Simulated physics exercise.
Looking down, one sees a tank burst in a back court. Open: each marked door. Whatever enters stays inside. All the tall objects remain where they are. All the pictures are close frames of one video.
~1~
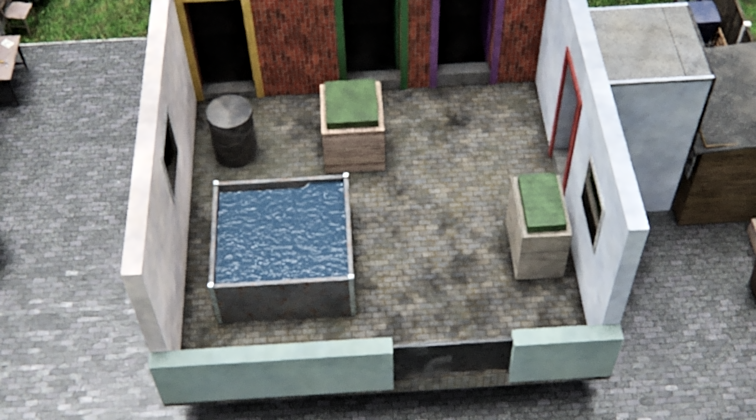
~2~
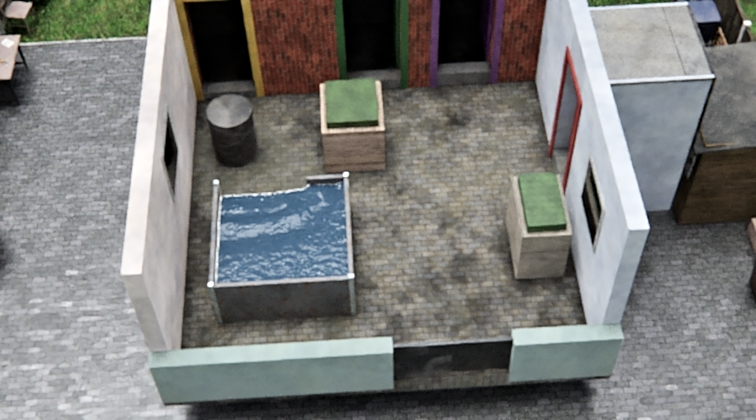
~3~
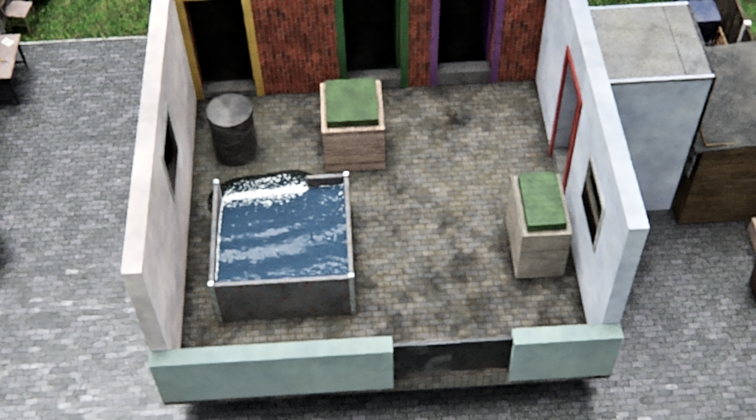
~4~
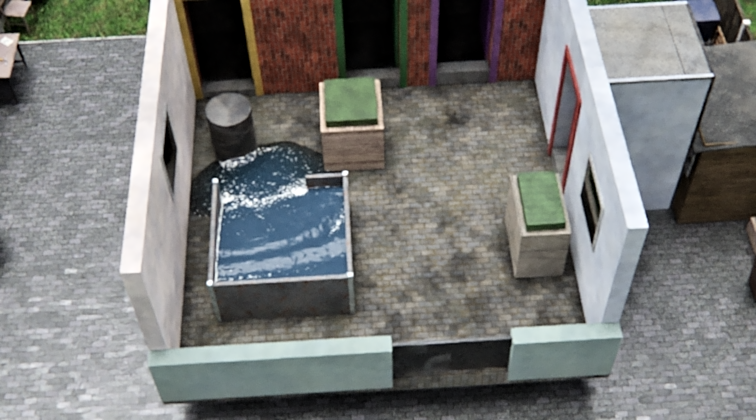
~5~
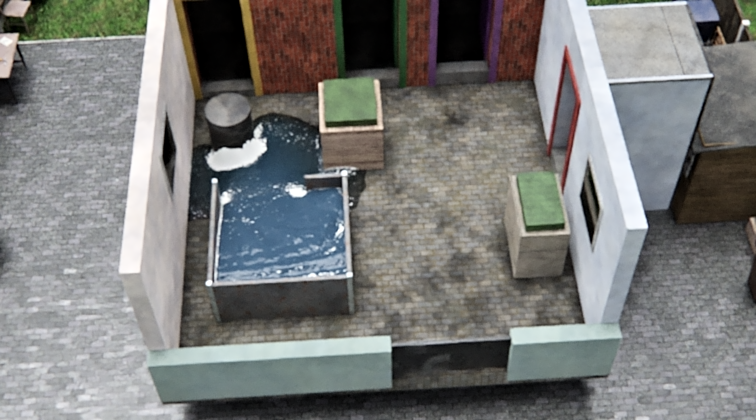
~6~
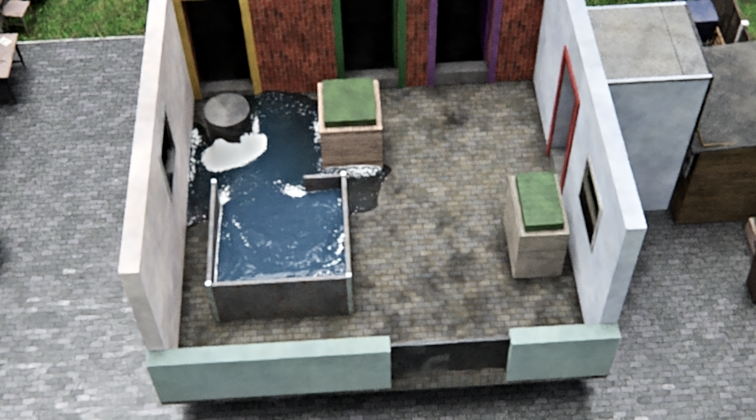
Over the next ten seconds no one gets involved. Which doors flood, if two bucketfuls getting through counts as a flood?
The yellow door floods; the green door does not flood; the purple door does not flood; the red door does not flood.
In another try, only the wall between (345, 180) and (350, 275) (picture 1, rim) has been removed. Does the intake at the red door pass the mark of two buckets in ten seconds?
Note - red door: Past the mark.
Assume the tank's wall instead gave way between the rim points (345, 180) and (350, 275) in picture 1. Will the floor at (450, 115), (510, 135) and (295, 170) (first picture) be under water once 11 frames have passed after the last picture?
Spot one ends up deluged, spot two deluged, spot three untouched by the spill.
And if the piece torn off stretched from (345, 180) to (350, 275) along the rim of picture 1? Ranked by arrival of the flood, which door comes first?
The door marked red.
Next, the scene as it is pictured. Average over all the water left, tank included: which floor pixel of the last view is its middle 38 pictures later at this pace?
Somewhere near (339, 205).
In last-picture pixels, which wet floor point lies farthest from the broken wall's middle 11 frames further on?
I'd go with roughly (525, 83).
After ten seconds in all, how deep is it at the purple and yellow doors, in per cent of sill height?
Roughly 30 % and 40 %, respectively.
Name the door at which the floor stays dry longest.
The door marked red.
A moment on, water covers 25 % of the floor; the yellow door under two buckets in, the green door wet at the sill, nothing in, the purple door not reached, the red door not reached.
Next, water covers 45 % of the floor; the yellow door over two buckets in, the green door wet at the sill, nothing in, the purple door wet at the sill, nothing in, the red door not reached.
Then, water covers 60 % of the floor; the yellow door far over two buckets in, the green door wet at the sill, nothing in, the purple door wet at the sill, nothing in, the red door wet at the sill, nothing in.
Later, water covers 90 % of the floor; the yellow door far over two buckets in, the green door wet at the sill, nothing in, the purple door wet at the sill, nothing in, the red door wet at the sill, nothing in.
In the end, water covers 95 % of the floor; the yellow door far over two buckets in, the green door wet at the sill, nothing in, the purple door wet at the sill, nothing in, the red door wet at the sill, nothing in.
